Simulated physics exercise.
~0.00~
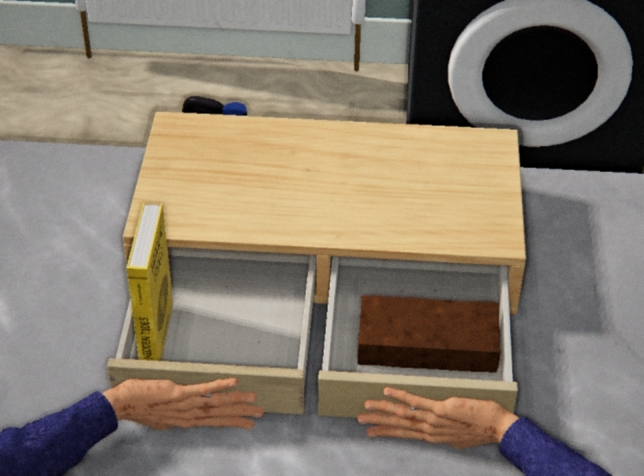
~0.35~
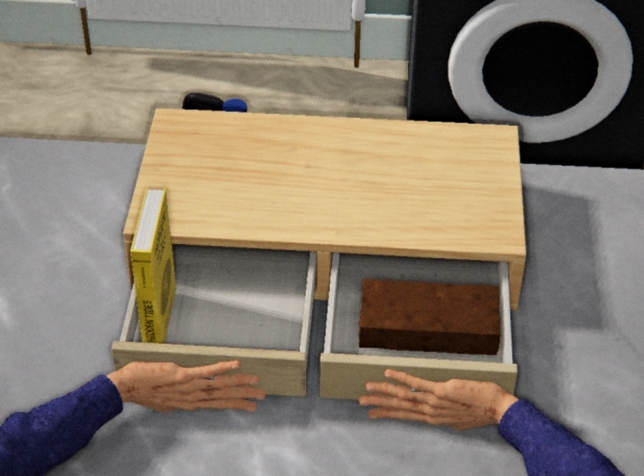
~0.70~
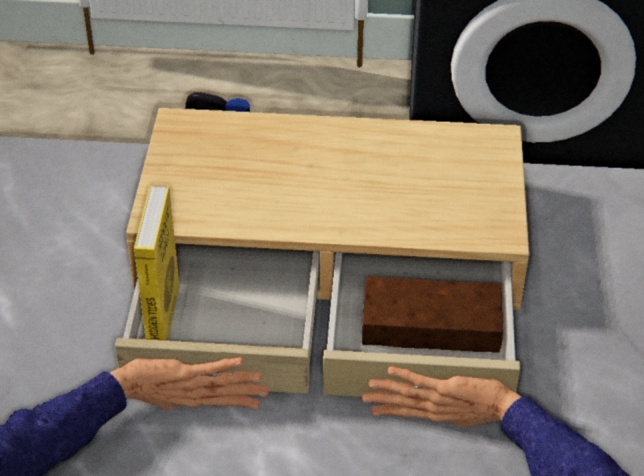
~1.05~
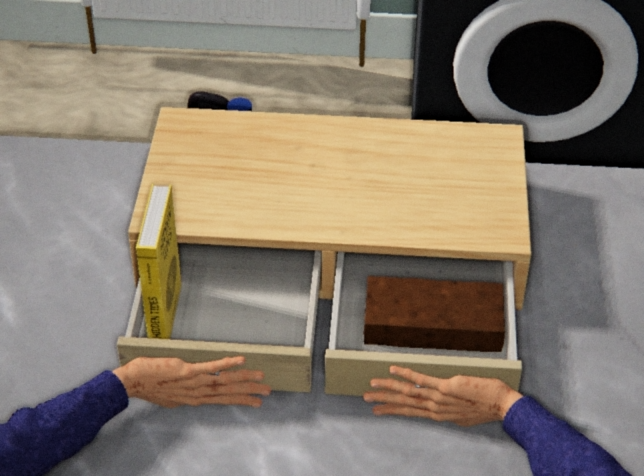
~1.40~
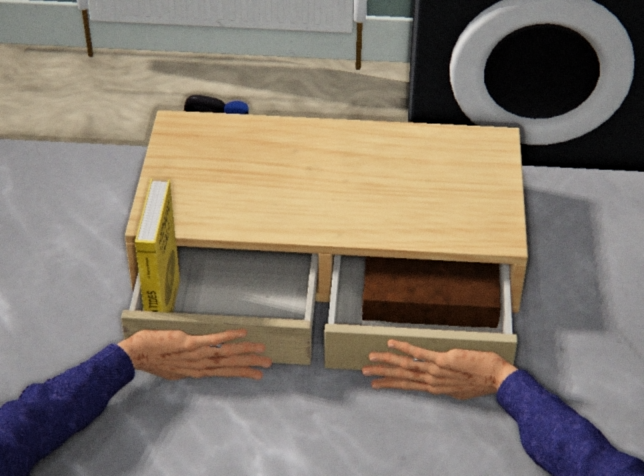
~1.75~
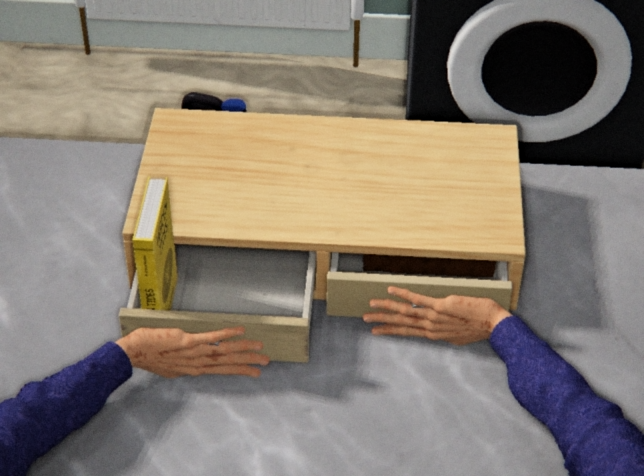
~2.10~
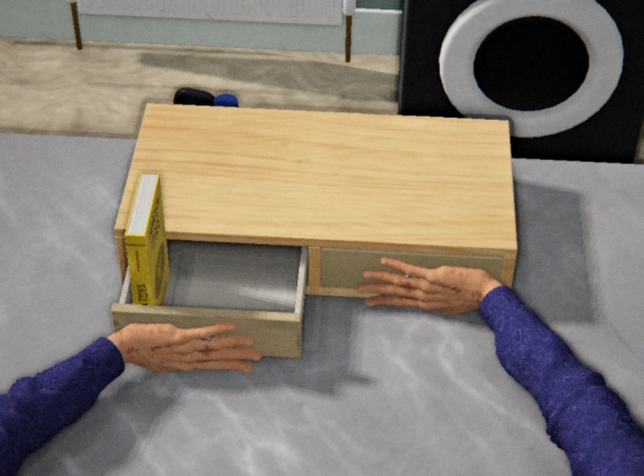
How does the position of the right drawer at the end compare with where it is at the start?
At the start the right drawer is pulled out towards the viewer with the brick showing inside. By the end it has been pushed back into the chest and its front sits flush.
